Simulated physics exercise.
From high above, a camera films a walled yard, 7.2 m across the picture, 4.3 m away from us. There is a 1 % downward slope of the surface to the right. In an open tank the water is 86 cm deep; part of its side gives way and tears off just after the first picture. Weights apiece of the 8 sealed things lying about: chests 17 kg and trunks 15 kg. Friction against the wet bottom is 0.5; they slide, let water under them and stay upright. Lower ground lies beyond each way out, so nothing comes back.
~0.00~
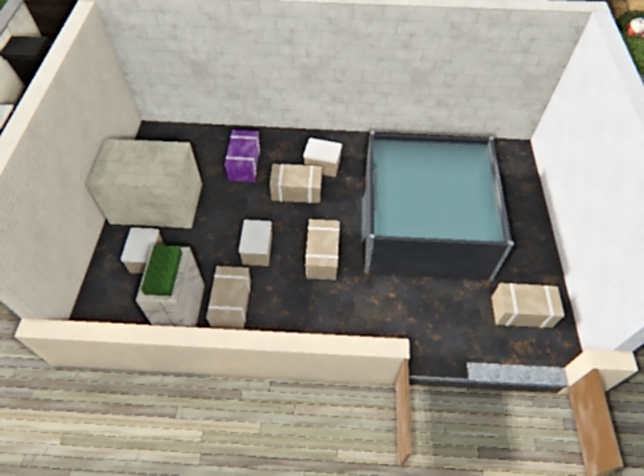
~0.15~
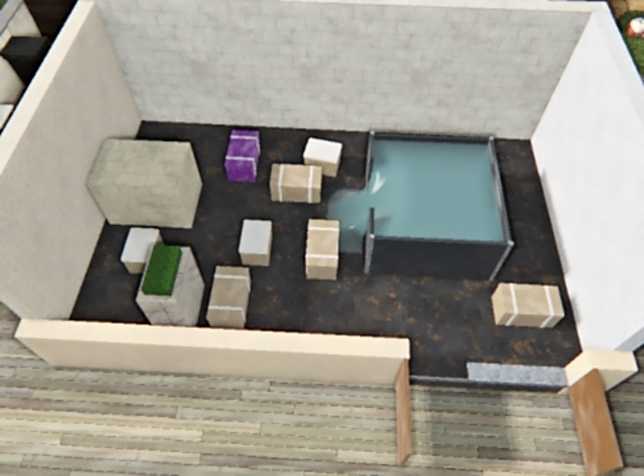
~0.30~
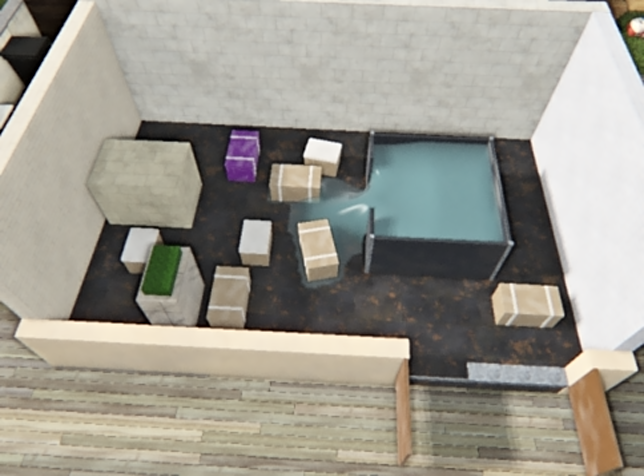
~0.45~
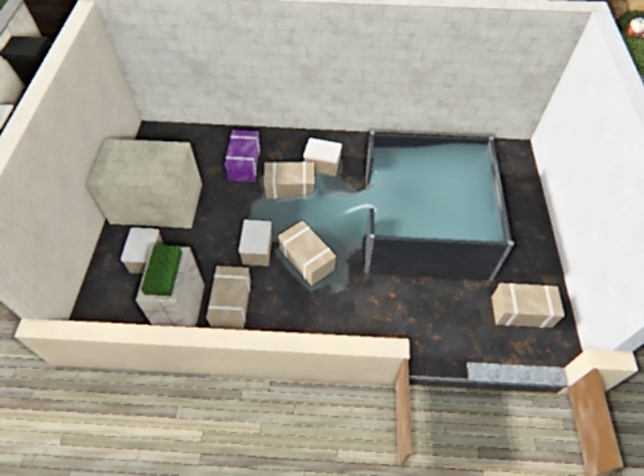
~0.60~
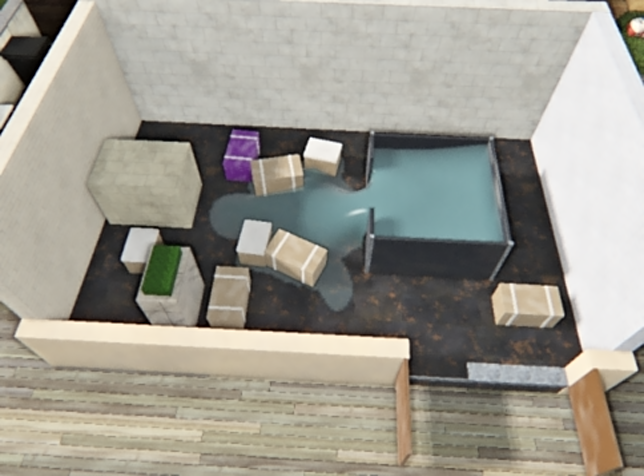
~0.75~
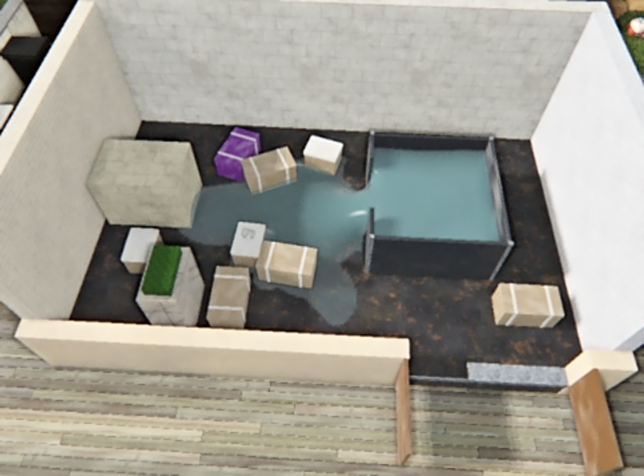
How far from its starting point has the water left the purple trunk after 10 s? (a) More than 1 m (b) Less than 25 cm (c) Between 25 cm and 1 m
The answer is a.
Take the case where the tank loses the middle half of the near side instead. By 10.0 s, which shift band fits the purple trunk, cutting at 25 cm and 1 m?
After that, the purple trunk hardly moves.
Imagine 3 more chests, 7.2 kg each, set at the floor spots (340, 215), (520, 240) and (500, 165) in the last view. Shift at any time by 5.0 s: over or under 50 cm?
Note, same order as listed: Beyond the limit, inside the limit, inside the limit.
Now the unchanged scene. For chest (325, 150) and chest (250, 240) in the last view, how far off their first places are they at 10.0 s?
Taking them in turn, the shifts are 350 cm and 150 cm.
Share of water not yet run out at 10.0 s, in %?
Around 94 % of the water.
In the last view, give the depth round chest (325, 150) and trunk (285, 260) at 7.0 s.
First about 9 cm, second about 9 cm.
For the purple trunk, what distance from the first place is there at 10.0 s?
Around 250 cm from the start.
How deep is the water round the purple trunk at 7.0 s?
Depth: About 13 cm.
After 2.0 s the purple trunk is near (151, 108), 1.8 m from its start, afloat; 0 of 8 are out; 4 afloat.
After 4.5 s the purple trunk is near (190, 136), 0.9 m from its start, afloat; 0 of 8 are out; 5 afloat.
After 7.0 s the purple trunk is near (265, 134), 0.4 m from its start, afloat; 0 of 8 are out; 7 afloat.
After 10.0 s the purple trunk is near (404, 142), 2.7 m from its start, afloat; 1 of 8 are out; 7 afloat.
